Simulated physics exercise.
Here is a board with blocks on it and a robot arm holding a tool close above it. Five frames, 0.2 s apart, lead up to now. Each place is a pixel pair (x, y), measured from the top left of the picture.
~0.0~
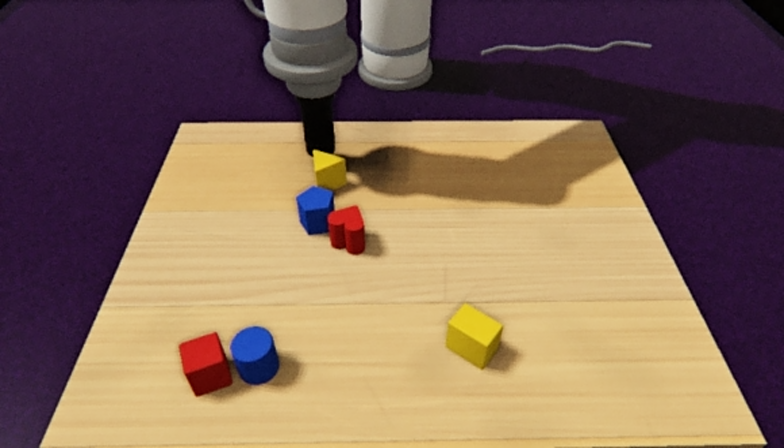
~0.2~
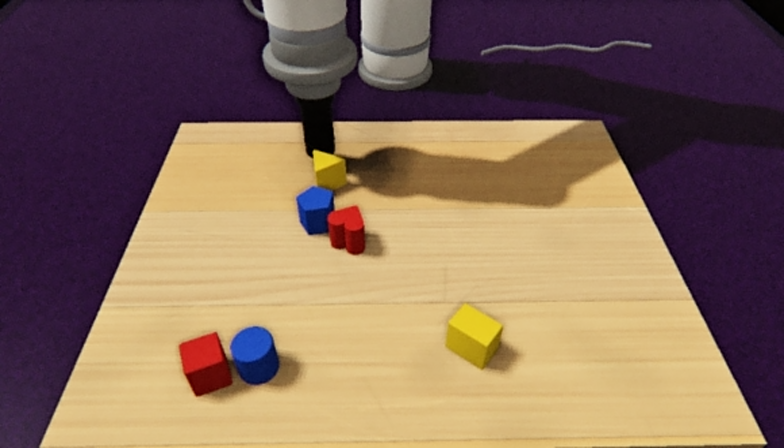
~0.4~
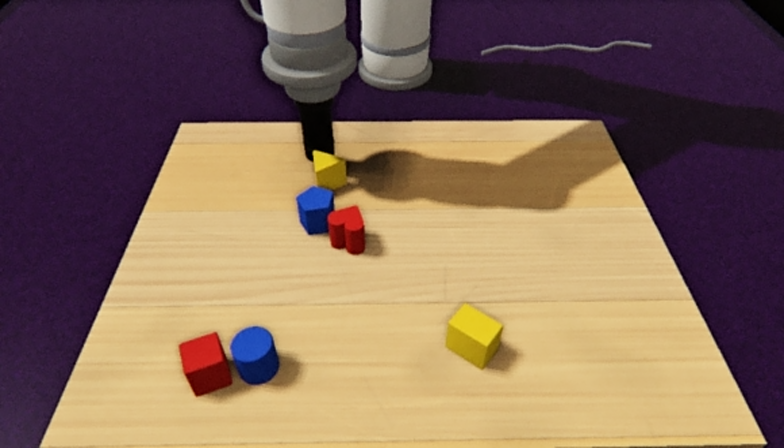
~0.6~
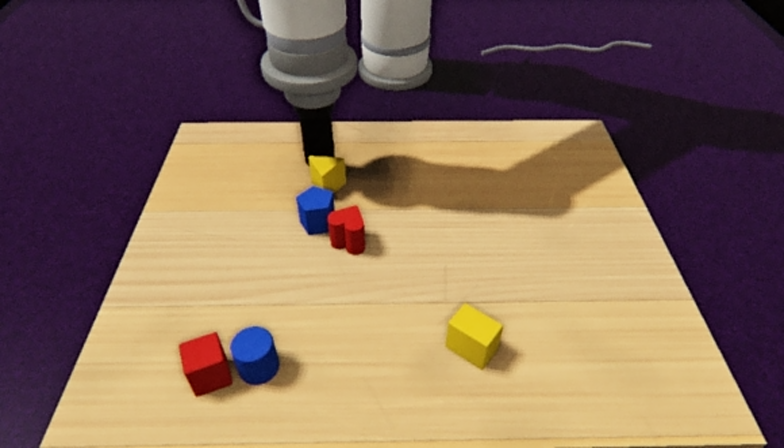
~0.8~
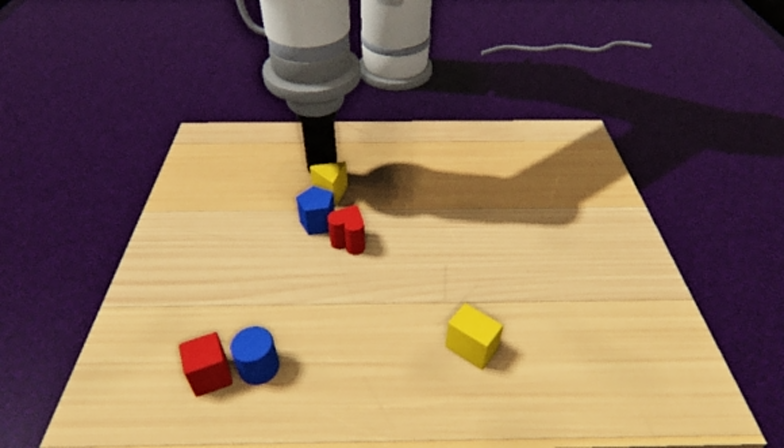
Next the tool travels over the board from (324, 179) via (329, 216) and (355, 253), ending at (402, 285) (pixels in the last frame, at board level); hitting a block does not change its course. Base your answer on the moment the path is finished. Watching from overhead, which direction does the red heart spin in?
From above, it looks like the red heart goes clockwise.
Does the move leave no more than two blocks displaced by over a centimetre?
No - that is not the case.
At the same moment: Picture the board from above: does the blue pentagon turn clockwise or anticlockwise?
Seen from above, its turn is clockwise.
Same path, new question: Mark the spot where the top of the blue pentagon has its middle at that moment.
At pixel (310, 231).
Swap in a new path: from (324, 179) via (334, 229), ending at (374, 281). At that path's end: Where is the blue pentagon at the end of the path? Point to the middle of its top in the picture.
Its top centre lands on (304, 230).
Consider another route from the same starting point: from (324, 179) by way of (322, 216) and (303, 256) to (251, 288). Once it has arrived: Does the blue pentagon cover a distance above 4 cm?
That would be a yes.
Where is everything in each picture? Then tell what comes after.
The first picture shows tool's lower end at (321, 150); blue pentagon at (315, 198); yellow three-sided block at (325, 159); red heart at (348, 217); yellow rectangle at (476, 323).
The second picture shows tool at (321, 151); blocks still.
The third picture shows tool at (320, 155); blocks still.
The fourth picture shows tool at (320, 160); yellow three-sided block at (325, 163).
The fifth picture shows tool at (323, 168); blue pentagon at (315, 198); yellow three-sided block at (330, 169); red heart at (348, 217); yellow rectangle at (476, 323).
What follows on the original path. One third of the way, tool at (328, 206); blue pentagon at (309, 217), turned 25° clockwise; yellow three-sided block at (344, 206), turned 20° anticlockwise; red heart at (354, 228), turned 15° clockwise.
Two thirds of the way, tool at (355, 243); blue pentagon at (310, 231), turned 95° clockwise; yellow three-sided block at (380, 239), turned 50° anticlockwise; red heart at (382, 264), turned 60° clockwise.
At the end, tool at (402, 274); blue pentagon at (310, 231), turned 95° clockwise; yellow three-sided block at (433, 270), turned 40° anticlockwise; red heart at (402, 293), turned 150° clockwise; yellow rectangle still.
